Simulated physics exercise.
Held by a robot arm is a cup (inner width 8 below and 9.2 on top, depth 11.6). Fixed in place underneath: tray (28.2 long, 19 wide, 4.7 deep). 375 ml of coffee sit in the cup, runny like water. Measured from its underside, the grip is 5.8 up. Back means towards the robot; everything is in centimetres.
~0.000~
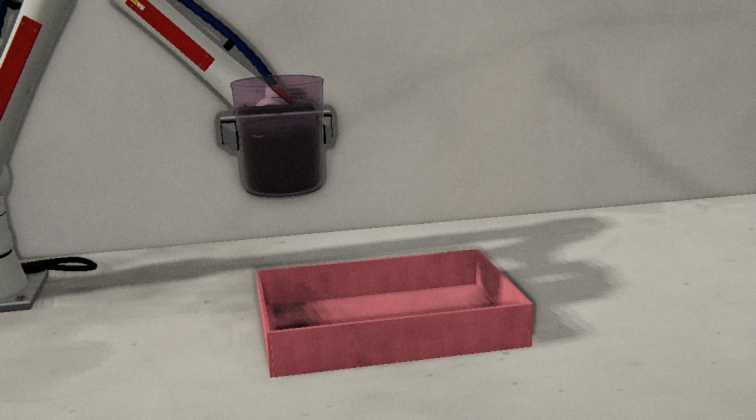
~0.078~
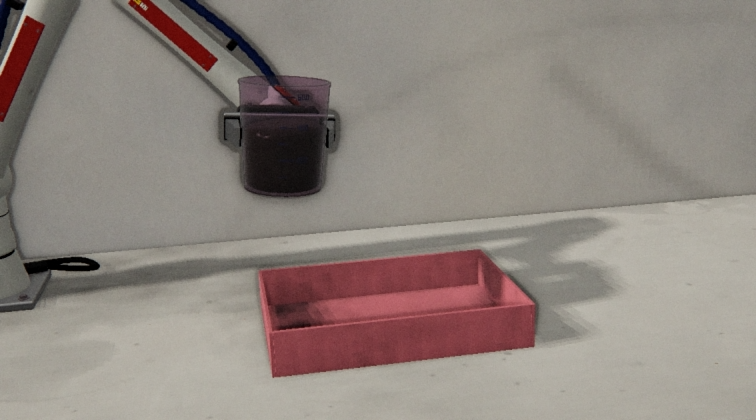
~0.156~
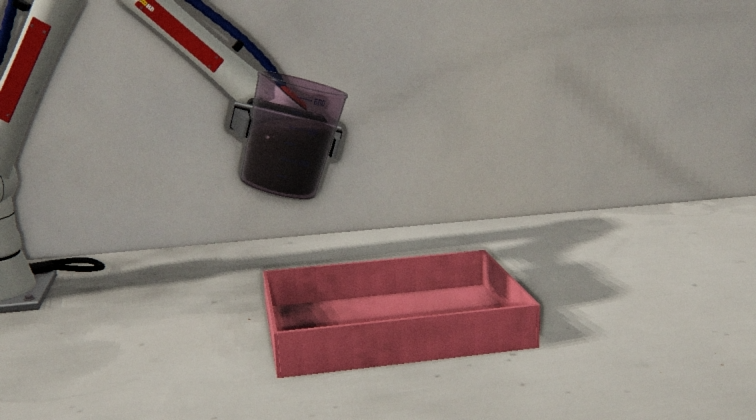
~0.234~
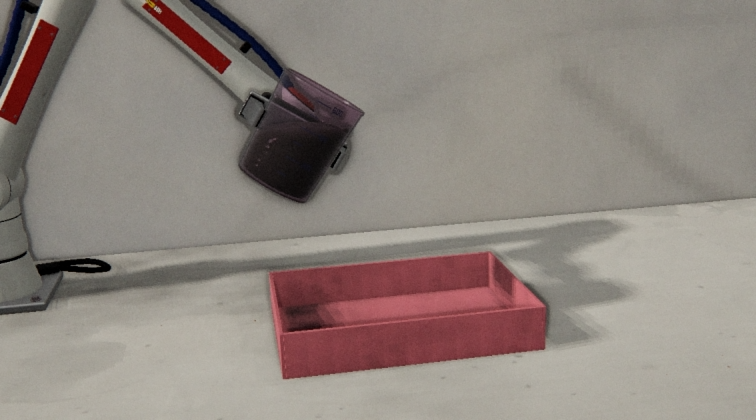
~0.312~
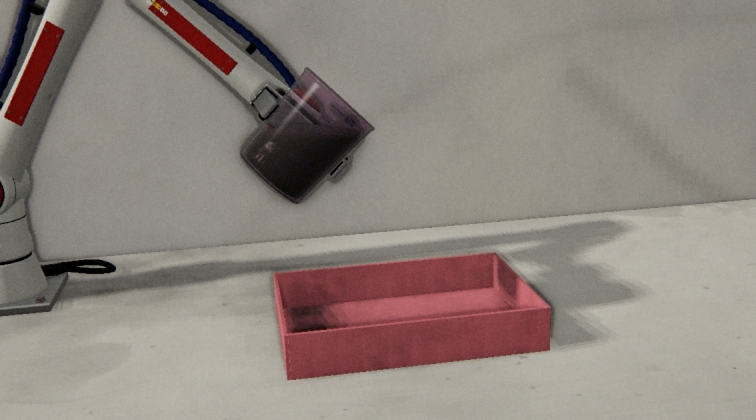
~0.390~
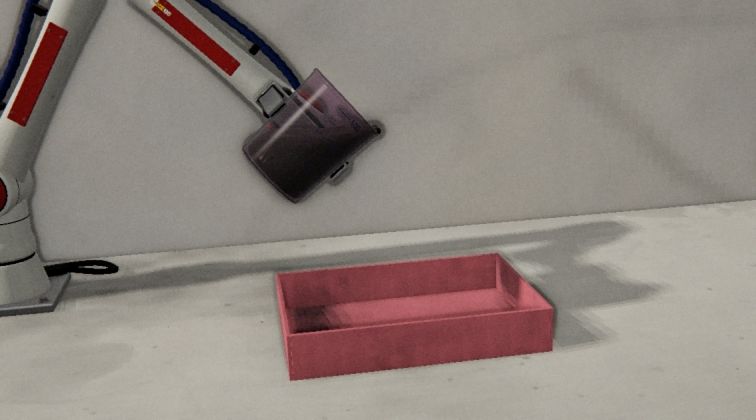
A robot arm holding a translucent purple-tinted cup of dark liquid above a red open tray tilts the cup from upright steeply to the right, and the liquid shifts inside toward the rim on the lower side.
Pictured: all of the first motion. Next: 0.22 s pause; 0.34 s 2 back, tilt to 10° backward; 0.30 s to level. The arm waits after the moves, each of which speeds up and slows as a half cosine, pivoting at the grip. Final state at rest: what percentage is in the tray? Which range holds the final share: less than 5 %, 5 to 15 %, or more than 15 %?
The final share is less than 5 %.
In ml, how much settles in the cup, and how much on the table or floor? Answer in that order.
In order: Approx. 370 ml and 0 ml.
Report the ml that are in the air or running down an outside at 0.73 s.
About 0 ml.
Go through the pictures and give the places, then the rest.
In the first picture, the cup middle at (281, 136), level; upper third of the coffee around (281, 134), from x 240 to 320, top at y 120; 375 ml in the cup.
In the second picture, the cup middle at (284, 136), tilted 5° forward; upper third of the coffee around (283, 134), from x 245 to 325, top at y 120.
In the third picture, the cup middle at (290, 137), tilted 17° forward; upper third of the coffee around (290, 134), from x 245 to 335, top at y 120.
In the fourth picture, the cup middle at (298, 138), tilted 33° forward; upper third of the coffee around (299, 136), from x 245 to 345, top at y 125.
In the fifth picture, the cup middle at (304, 139), tilted 45° forward; upper third of the coffee around (305, 137), from x 245 to 360, top at y 125.
In the sixth picture, the cup middle at (307, 140), tilted 50° forward; upper third of the coffee around (311, 138), from x 250 to 380, top at y 130; 375 ml in the cup.
After 0.73 s, tilted 32° forward, liquid up to 25 above the table; 365 ml in the cup, 5 ml in the tray.
After 1.08 s, tilted 6° backward, liquid up to 25 above the table; 365 ml in the cup, 5 ml in the tray.
After 1.45 s, level, liquid up to 25 above the table; 365 ml in the cup, 5 ml in the tray.
After 2.25 s, level, liquid up to 25 above the table; 365 ml in the cup, 5 ml in the tray.
In the end, 365 ml in the cup, 5 ml in the tray. That is 2 % in the tray.
